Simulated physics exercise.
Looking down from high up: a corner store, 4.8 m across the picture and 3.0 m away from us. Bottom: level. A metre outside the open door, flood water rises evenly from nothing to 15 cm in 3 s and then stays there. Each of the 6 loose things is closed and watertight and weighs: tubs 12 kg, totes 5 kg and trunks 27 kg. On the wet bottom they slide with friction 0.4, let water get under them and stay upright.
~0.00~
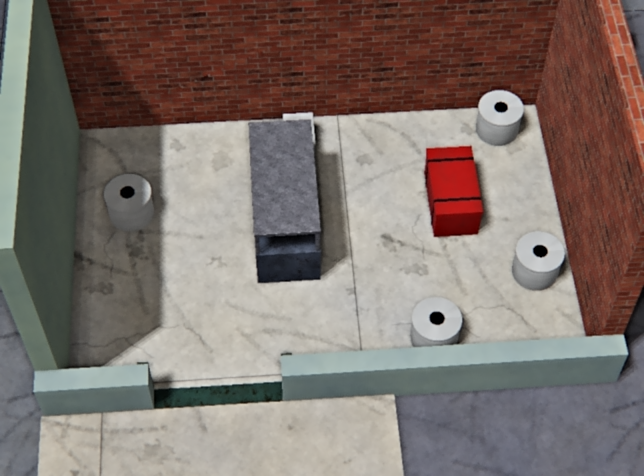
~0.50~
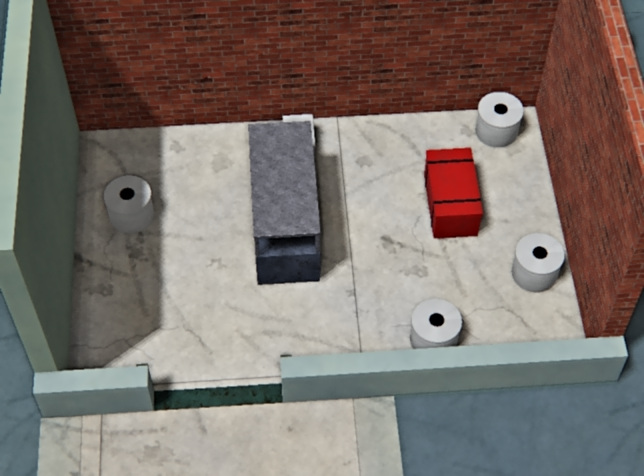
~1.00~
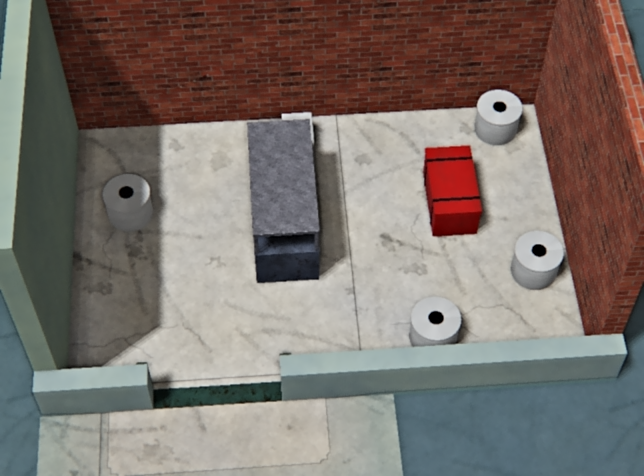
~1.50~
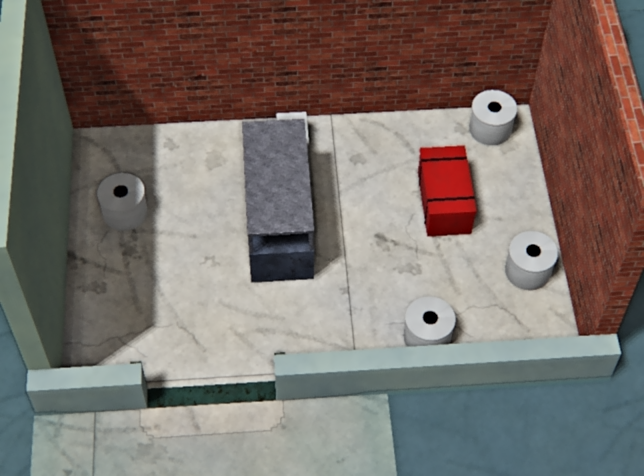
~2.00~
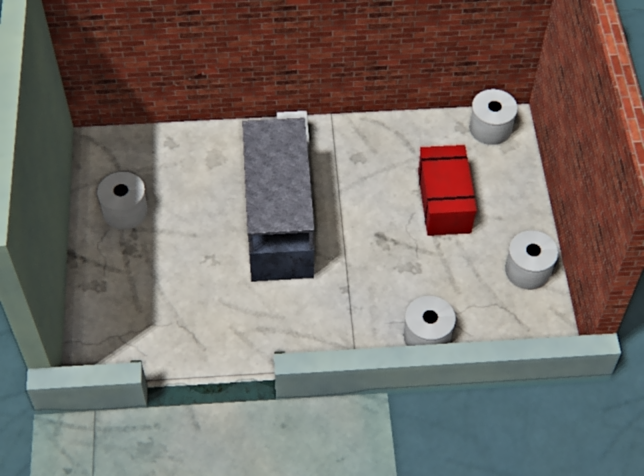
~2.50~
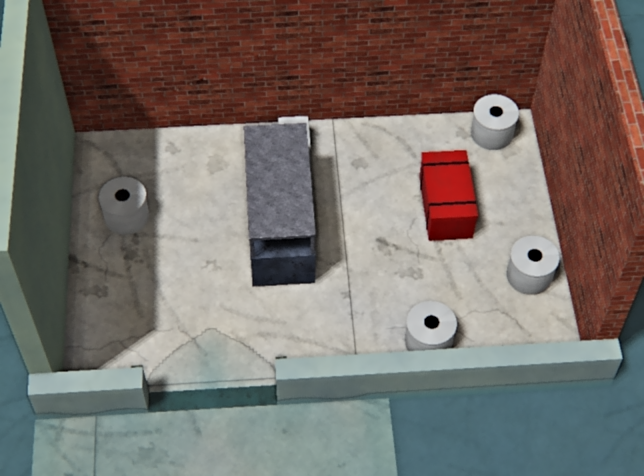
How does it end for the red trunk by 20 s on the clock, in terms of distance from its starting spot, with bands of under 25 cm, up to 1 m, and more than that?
Looks like it will get pushed a little way.
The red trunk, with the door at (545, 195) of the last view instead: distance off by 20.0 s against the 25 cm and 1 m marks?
Then the red trunk is swept a long way.
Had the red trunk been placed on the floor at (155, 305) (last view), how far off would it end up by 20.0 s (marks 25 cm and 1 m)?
Outcome - it ends up well away.
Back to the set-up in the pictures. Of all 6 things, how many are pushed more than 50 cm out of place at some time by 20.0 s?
I get 6.
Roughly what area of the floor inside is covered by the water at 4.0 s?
Wet area: Approx. 4.0 m2.
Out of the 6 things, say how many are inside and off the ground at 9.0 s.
The number is 1.
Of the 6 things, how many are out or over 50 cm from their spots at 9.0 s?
It comes to 1.
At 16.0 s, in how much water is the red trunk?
Close to 7 centimetres.
After 4.0 s the red trunk is near (449, 183), 0.0 m from its start, aground; 0 afloat.
After 9.0 s the red trunk is near (449, 183), 0.0 m from its start, aground; 1 afloat.
After 16.0 s the red trunk is near (403, 189), 0.5 m from its start, aground; 5 afloat.
After 20.0 s the red trunk is near (424, 126), 0.7 m from its start, afloat; 6 afloat.
